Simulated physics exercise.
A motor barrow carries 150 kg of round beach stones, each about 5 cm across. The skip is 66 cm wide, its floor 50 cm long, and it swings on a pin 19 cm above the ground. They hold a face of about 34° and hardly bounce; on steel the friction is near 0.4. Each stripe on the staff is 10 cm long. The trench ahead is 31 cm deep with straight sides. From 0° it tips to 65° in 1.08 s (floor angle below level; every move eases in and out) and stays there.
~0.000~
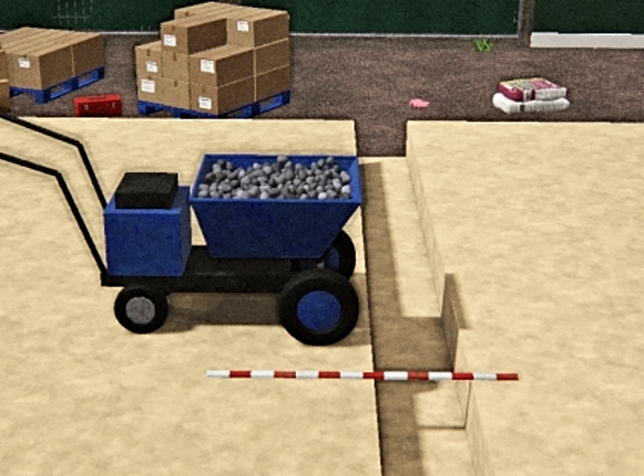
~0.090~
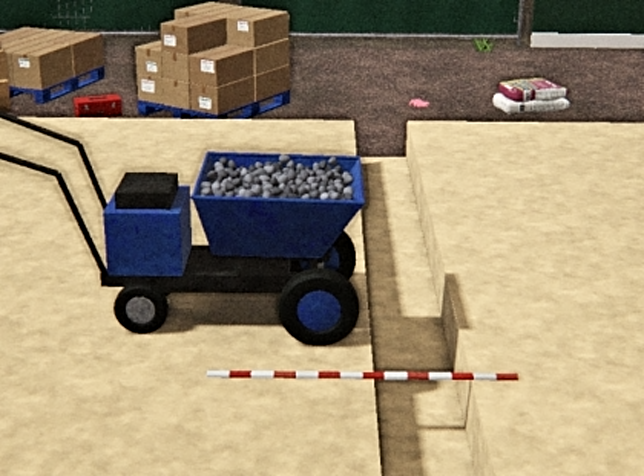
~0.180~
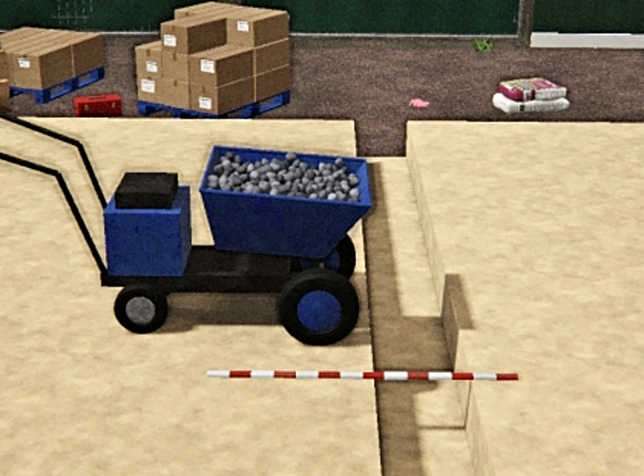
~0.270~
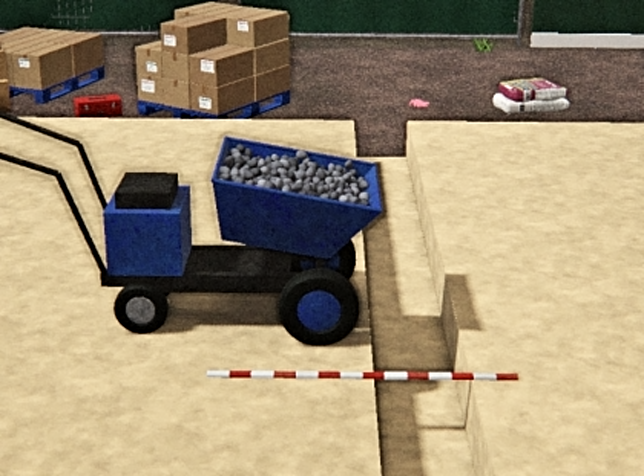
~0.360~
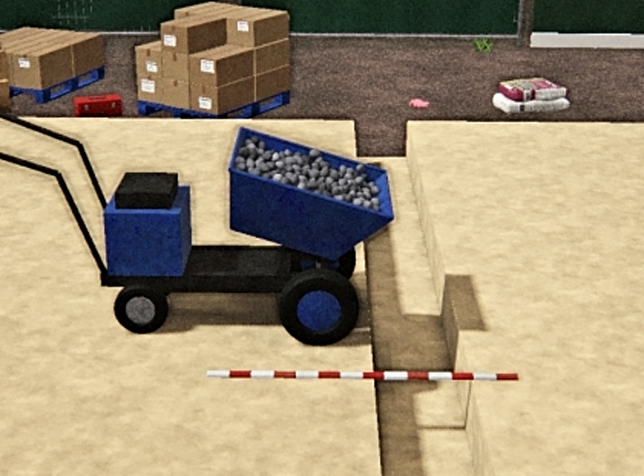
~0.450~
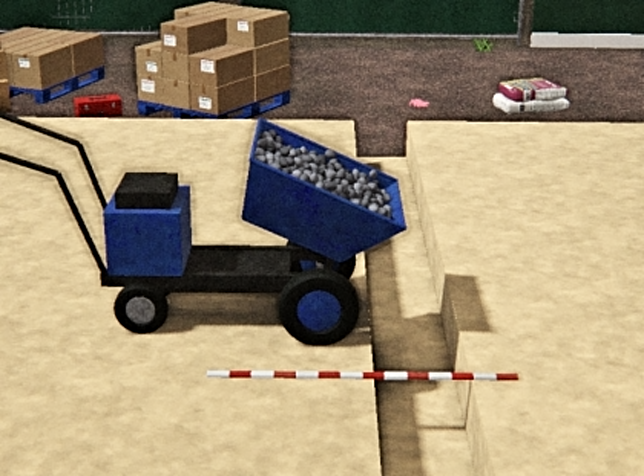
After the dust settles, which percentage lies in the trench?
Roughly 39 per cent ends in the trench.
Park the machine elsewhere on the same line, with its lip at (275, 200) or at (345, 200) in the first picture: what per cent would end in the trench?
Near 90 per cent from the first place, 55 from the second.
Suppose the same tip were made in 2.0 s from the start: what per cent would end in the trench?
In that case some 50 per cent.
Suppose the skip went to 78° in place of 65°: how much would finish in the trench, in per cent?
Then about 40 per cent.
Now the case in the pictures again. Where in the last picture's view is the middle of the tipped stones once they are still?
Around (474, 314).
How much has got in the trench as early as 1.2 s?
Some 5 per cent.
After 0.8 s the floor is at 55°; 100 % in the skip; the foremost stones are at (439, 252).
After 1.2 s the floor is at 65°; 69 % in the skip, 5 % in the trench, 26 % past the trench; the foremost stones are at (524, 316).
After 1.5 s the floor is at 65°; 41 % in the skip, 11 % in the trench, 48 % past the trench; the foremost stones are at (628, 319).
After 3.5 s the floor is at 65°; 11 % in the skip, 39 % in the trench, 50 % past the trench; the foremost stones are past the picture's edge.
